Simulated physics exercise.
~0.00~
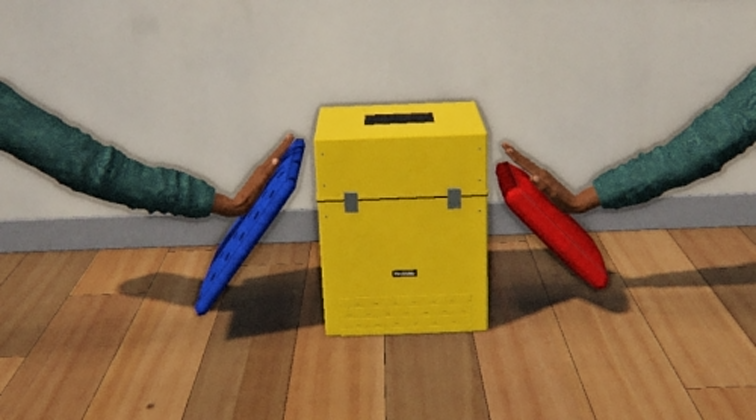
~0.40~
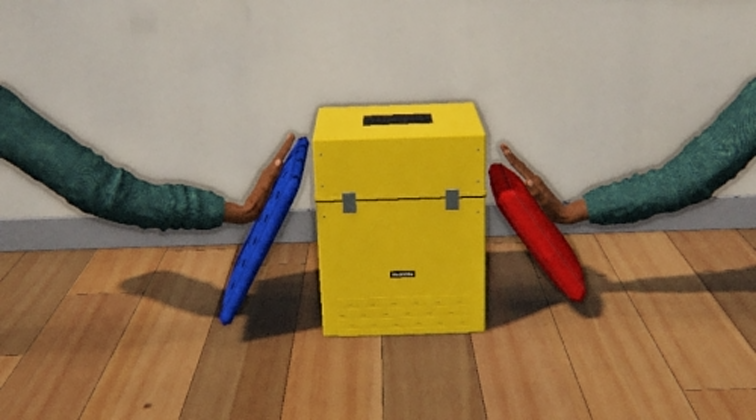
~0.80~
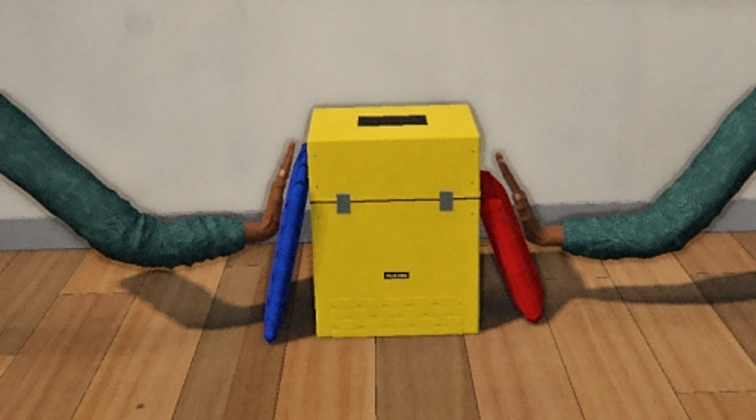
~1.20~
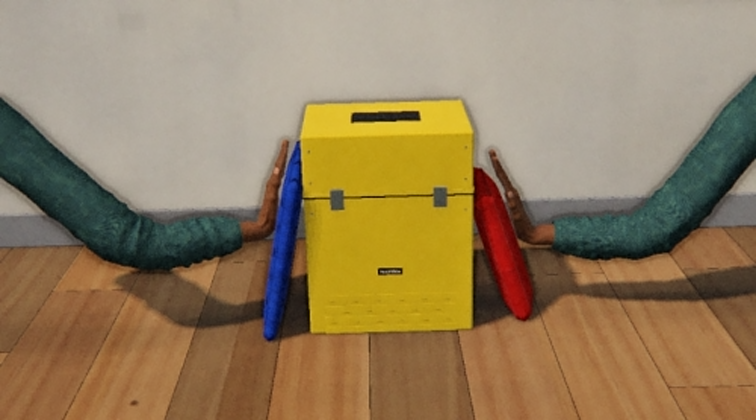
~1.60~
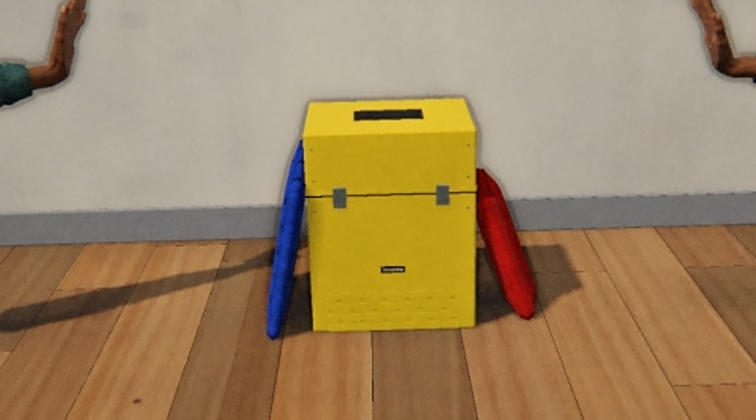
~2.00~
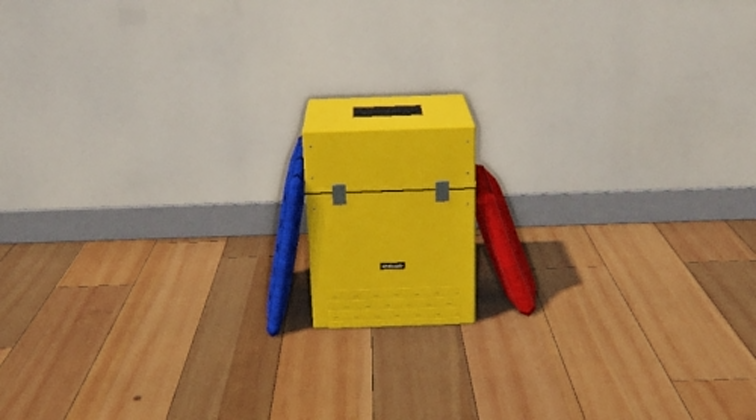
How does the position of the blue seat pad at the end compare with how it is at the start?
At the start it is held at a wide slant with its lower end well out to the left of the yellow chest. By the end it is farther right and more upright, leaning on the chest's left side with no hand on it.
